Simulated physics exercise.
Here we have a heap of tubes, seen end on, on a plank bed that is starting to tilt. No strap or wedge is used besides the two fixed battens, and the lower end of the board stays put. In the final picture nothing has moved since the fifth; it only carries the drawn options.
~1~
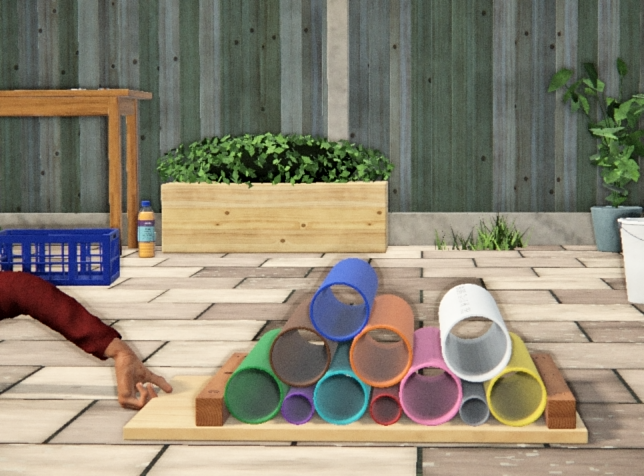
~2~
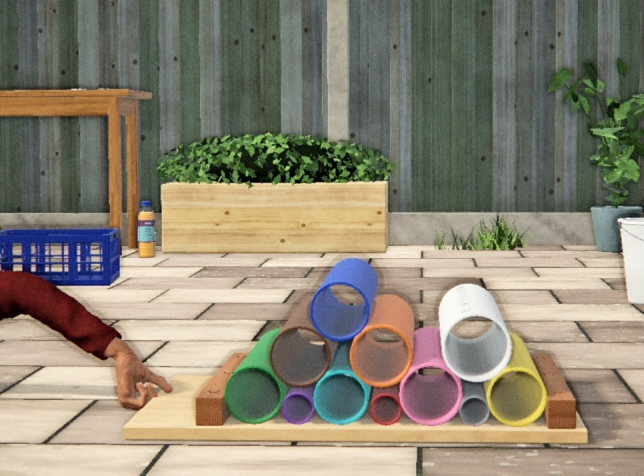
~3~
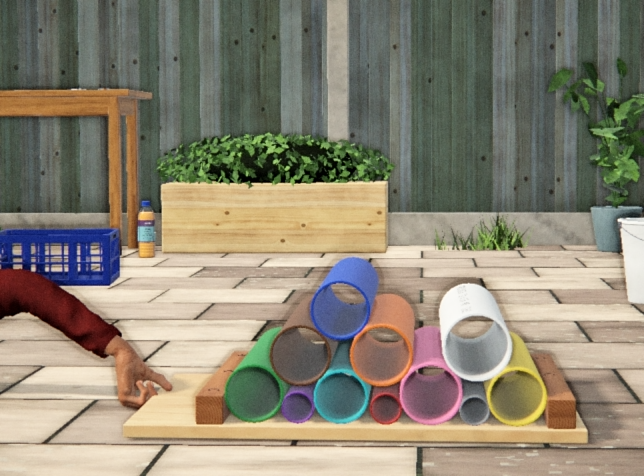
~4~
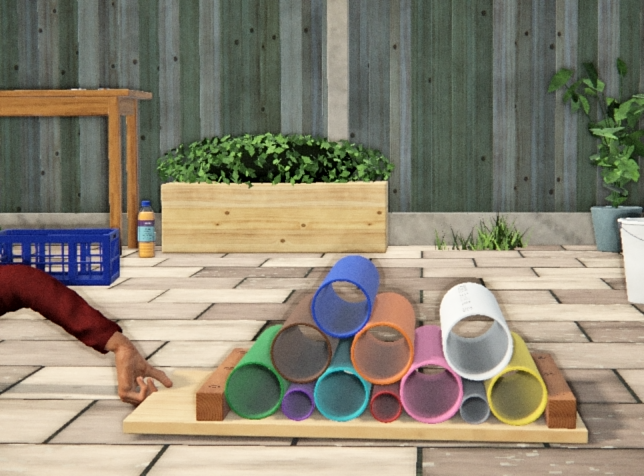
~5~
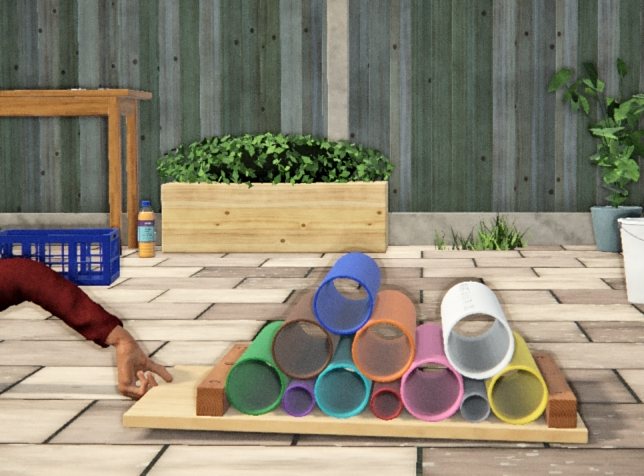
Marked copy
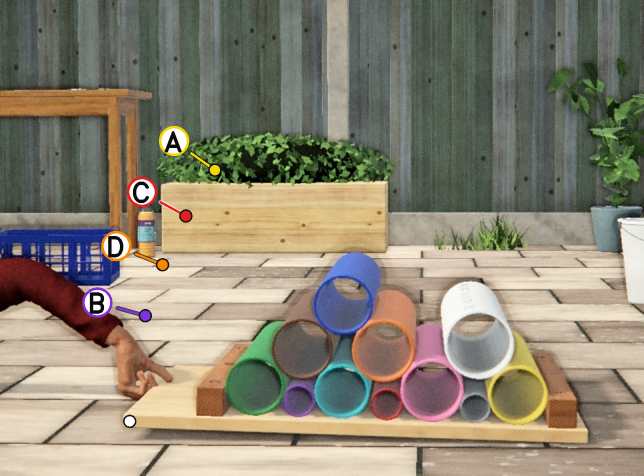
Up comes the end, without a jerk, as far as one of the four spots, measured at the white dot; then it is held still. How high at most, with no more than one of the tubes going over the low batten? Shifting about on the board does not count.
Lift it to A and no more.
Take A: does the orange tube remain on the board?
Yes, with A.
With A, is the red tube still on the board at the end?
Yes, with A.
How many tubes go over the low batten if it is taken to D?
With D, none.
On the marked copy, A at (215, 170); B at (146, 316); C at (186, 216); D at (163, 265); the white dot at (130, 422).
With A. Early on, board at 20°.
Further on, board at 36°.
At the end, board at 36°, none over the low batten.
As for the rest, B none over the low batten; C none over the low batten; D none over the low batten.
